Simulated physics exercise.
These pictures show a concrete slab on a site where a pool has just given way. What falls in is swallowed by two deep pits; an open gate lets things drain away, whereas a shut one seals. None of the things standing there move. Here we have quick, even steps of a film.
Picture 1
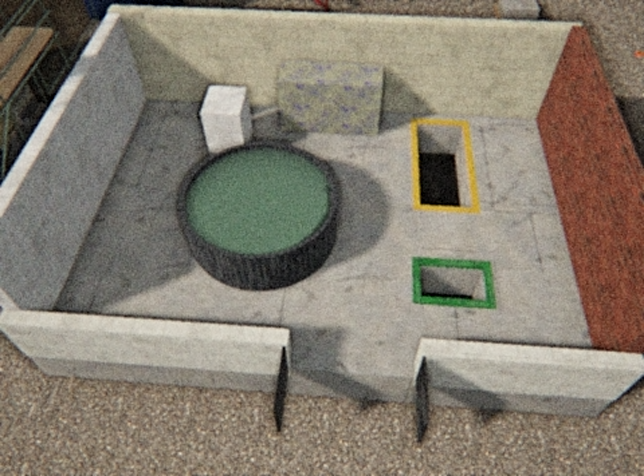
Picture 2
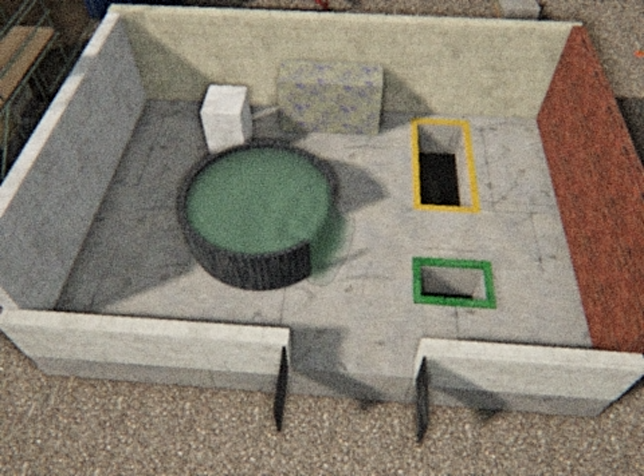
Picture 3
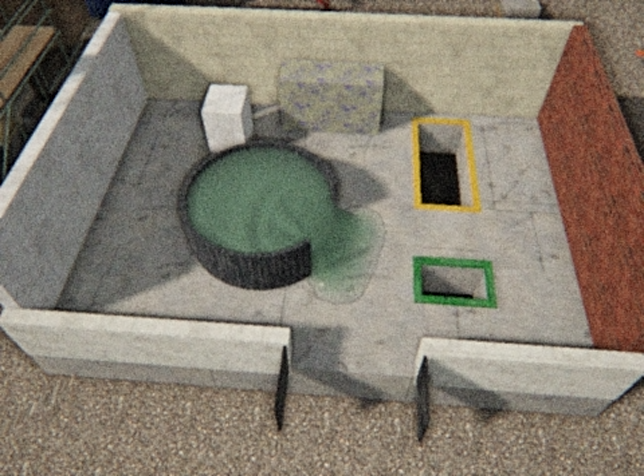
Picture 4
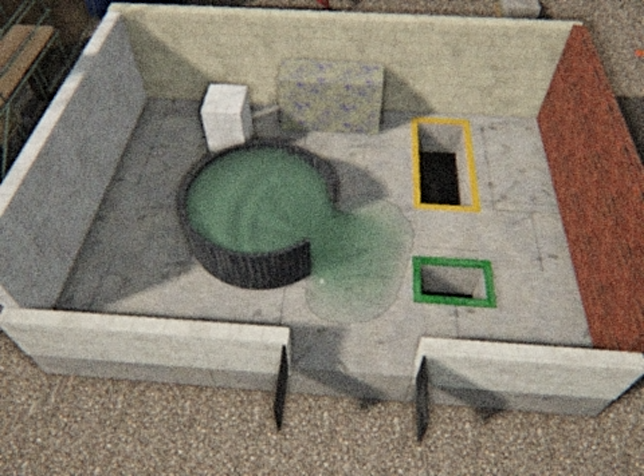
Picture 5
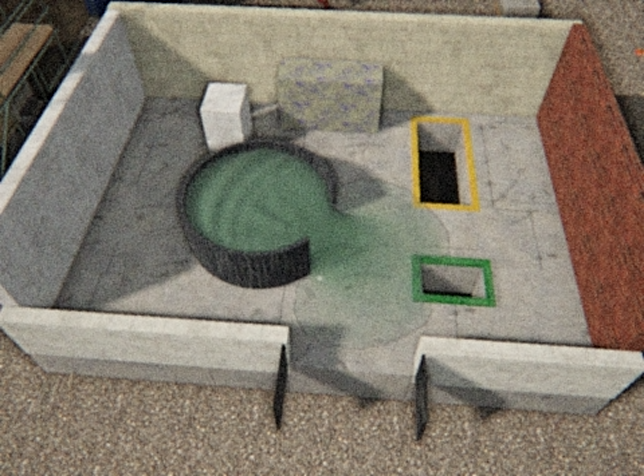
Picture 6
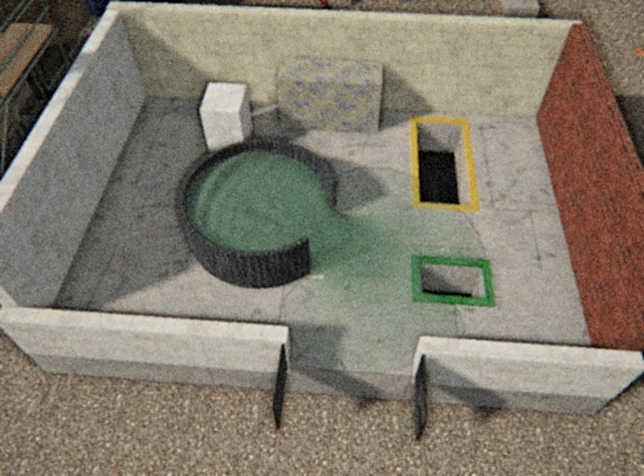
A round dark-walled pool of green water breaking open on its right side, the water spreading across a walled concrete slab.
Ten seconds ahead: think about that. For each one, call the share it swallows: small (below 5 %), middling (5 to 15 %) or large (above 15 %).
Calls: Gate - middling; yellow pit - large; green pit - large.
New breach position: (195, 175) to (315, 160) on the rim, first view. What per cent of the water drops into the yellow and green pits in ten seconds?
In percent: Yellow 35, green 2.
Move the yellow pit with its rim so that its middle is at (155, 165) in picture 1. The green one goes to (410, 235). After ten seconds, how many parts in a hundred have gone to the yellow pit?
Share, yellow pit, approx.: 0 in a hundred.
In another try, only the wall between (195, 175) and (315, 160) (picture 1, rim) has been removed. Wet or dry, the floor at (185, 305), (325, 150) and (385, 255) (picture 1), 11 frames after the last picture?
In turn: No water, under water, dry.
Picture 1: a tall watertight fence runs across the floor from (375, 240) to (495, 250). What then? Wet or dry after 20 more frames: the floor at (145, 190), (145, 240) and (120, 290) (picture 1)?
Spared; spared; spared.
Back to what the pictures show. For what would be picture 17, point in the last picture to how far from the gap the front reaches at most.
The wet point farthest out is around (536, 150).
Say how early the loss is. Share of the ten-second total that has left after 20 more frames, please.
I'd put it at 45 per cent.
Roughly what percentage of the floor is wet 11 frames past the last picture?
35 %, roughly.
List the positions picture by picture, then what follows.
The pool at (260, 198) is whole and still, in the first picture.
Water pours out at (329, 237) and has run to (319, 283), in the second picture.
The front is at (374, 215), out from the gap at (330, 238), in the third picture.
The front is at (404, 222), out from the gap at (330, 239), in the fourth picture.
The front is at (442, 231), out from the gap at (329, 238), in the fifth picture.
Water pours out at (328, 238) and has run to (456, 334), in the sixth picture.
A moment on, water covers 30 % of the floor; the gate 1 %, the yellow pit 2 %, the green pit 6 %.
Next, water covers 35 % of the floor; the gate 3 %, the yellow pit 4 %, the green pit 11 %.
Then, water covers 40 % of the floor; the gate 5 %, the yellow pit 6 %, the green pit 17 %.
Later, water covers 45 % of the floor; the gate 8 %, the yellow pit 17 %, the green pit 25 %.
In the end, water covers 45 % of the floor; the gate 10 %, the yellow pit 30 %, the green pit 27 %.
